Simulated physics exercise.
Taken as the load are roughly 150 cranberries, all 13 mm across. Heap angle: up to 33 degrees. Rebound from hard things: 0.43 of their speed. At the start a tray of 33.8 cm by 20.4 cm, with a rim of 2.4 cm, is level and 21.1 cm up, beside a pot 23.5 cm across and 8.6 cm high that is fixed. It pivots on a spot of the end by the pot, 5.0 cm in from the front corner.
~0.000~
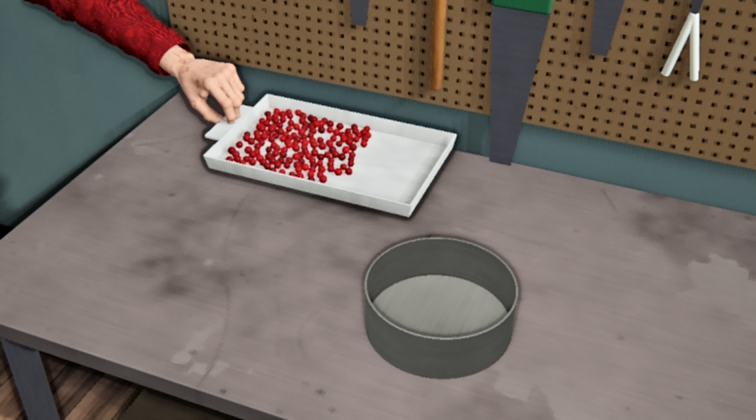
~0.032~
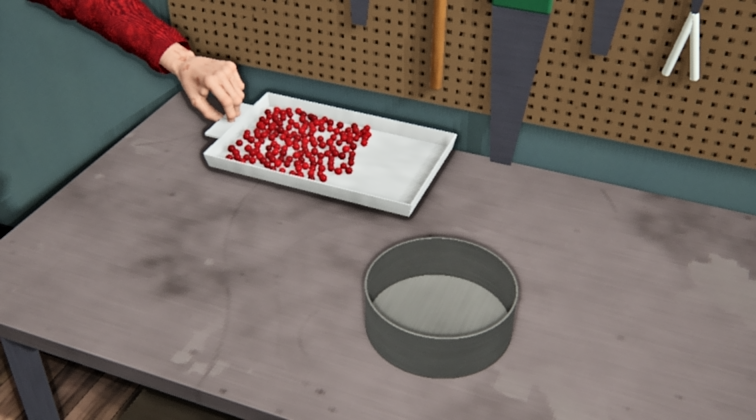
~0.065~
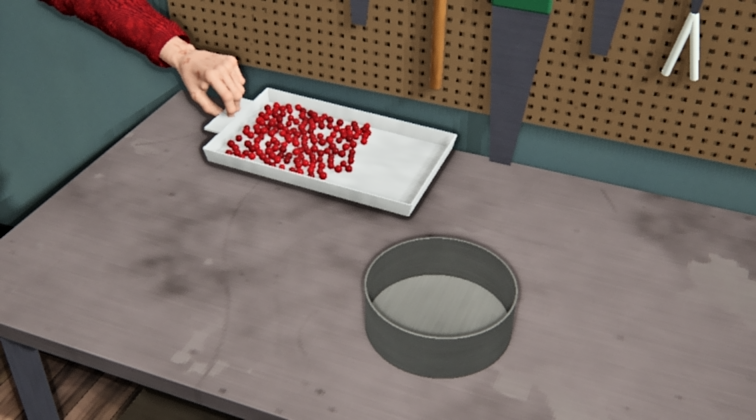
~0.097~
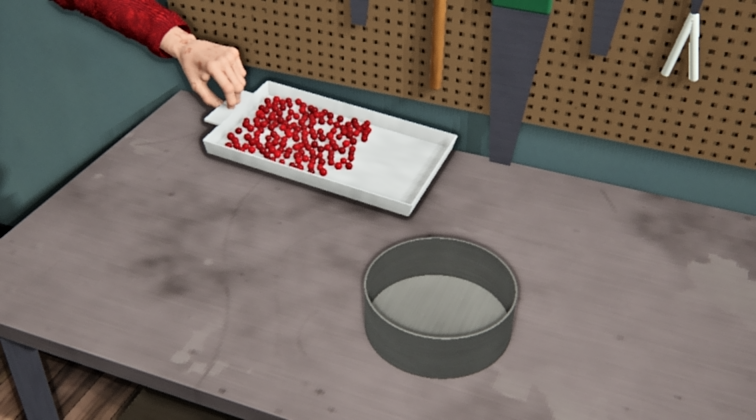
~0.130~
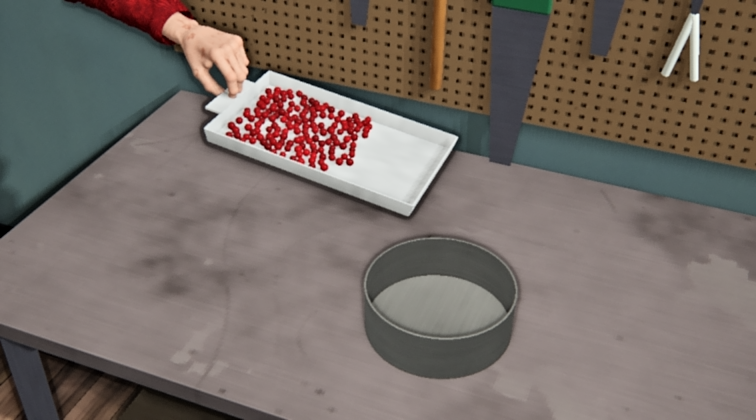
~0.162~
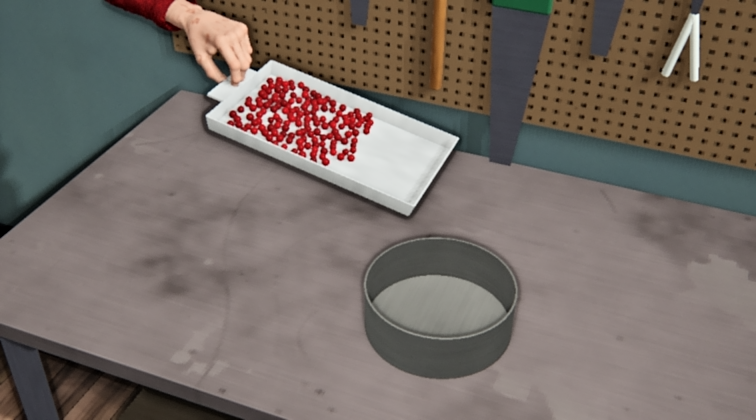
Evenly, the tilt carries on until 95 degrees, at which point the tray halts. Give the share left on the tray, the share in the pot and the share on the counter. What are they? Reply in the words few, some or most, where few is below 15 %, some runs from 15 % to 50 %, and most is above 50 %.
Shares - left on the tray: Few; pot: Some; counter: Most.
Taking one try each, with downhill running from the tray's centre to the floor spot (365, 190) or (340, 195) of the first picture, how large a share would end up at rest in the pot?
Around 100 % for the first direction, around 75 % for the second.
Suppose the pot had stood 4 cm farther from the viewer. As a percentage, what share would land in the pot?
Estimated share: Around 50 in a hundred.
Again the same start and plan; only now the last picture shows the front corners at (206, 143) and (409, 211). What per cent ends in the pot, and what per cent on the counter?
Pot 65, counter 35.
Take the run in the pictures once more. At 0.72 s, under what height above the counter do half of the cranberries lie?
Median height: Approx. 22 cm.
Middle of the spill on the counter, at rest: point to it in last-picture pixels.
Spill centre at rest: About (510, 264).
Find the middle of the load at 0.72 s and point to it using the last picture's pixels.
Near (454, 167).
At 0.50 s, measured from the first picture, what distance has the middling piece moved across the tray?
Displacement on the tray: Roughly 8 cm.
Then, at 0.50 s, tilt 53 degrees; the tray holds 100 %, the pot 0 %.
After 0.72 s, tilt 79 degrees; the tray holds 70 %, the pot 0 %.
After 1.06 s, tilt 95 degrees; the tray holds 15 %, the pot 25 %.
At rest (1.9 s), tray 0 %, pot 30 %, counter 70 %.
